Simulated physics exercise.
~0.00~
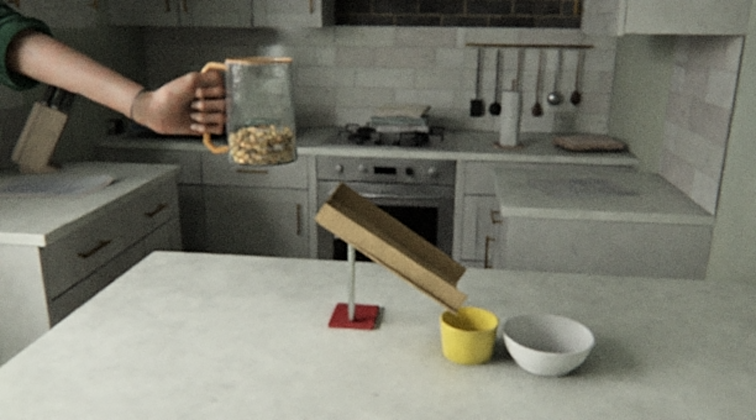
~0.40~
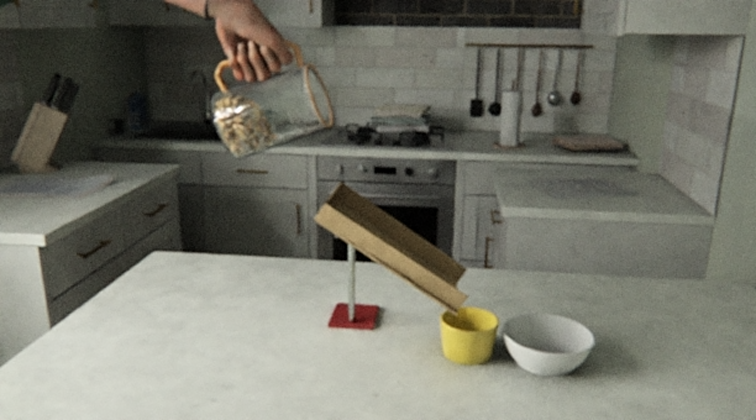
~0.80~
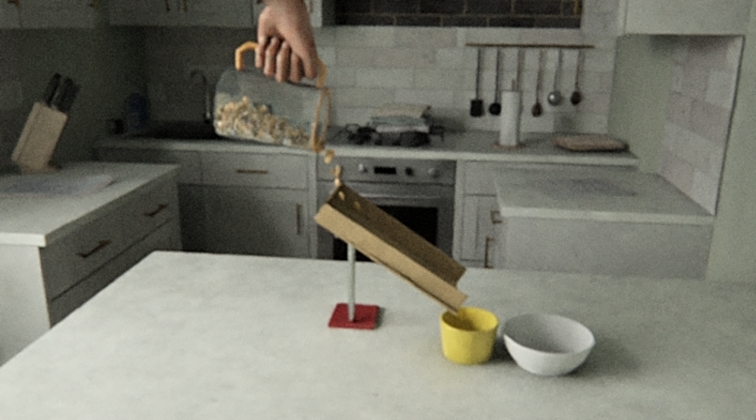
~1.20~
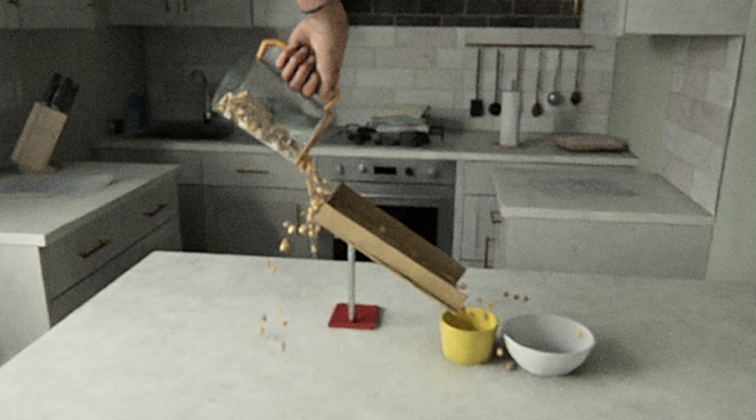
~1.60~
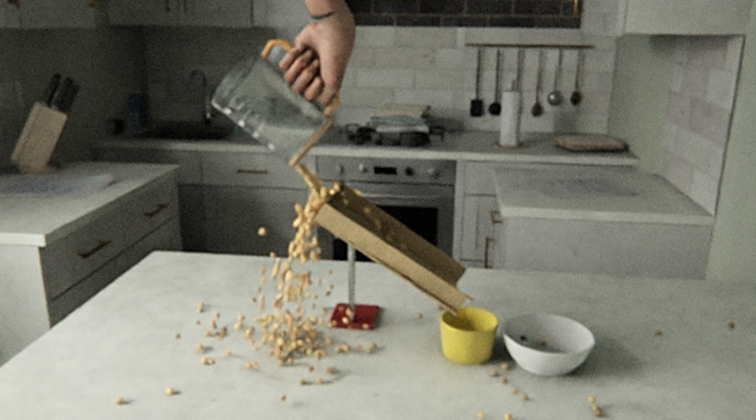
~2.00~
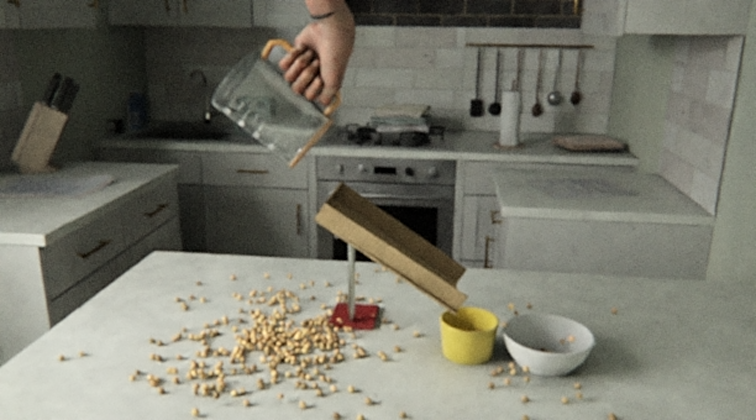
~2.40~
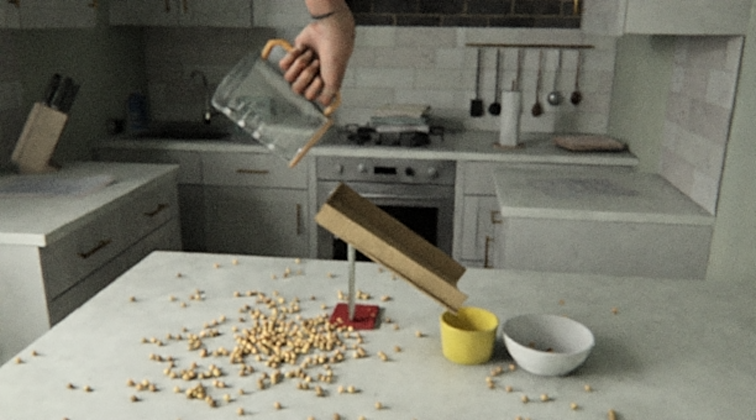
The footage shows a hand tipping a glass jug of dried chickpeas over a sloping cardboard-coloured chute above a yellow dish and a white bowl; most spill off the chute's upper end and scatter across the table, leaving the jug empty and only a few in the bowl.
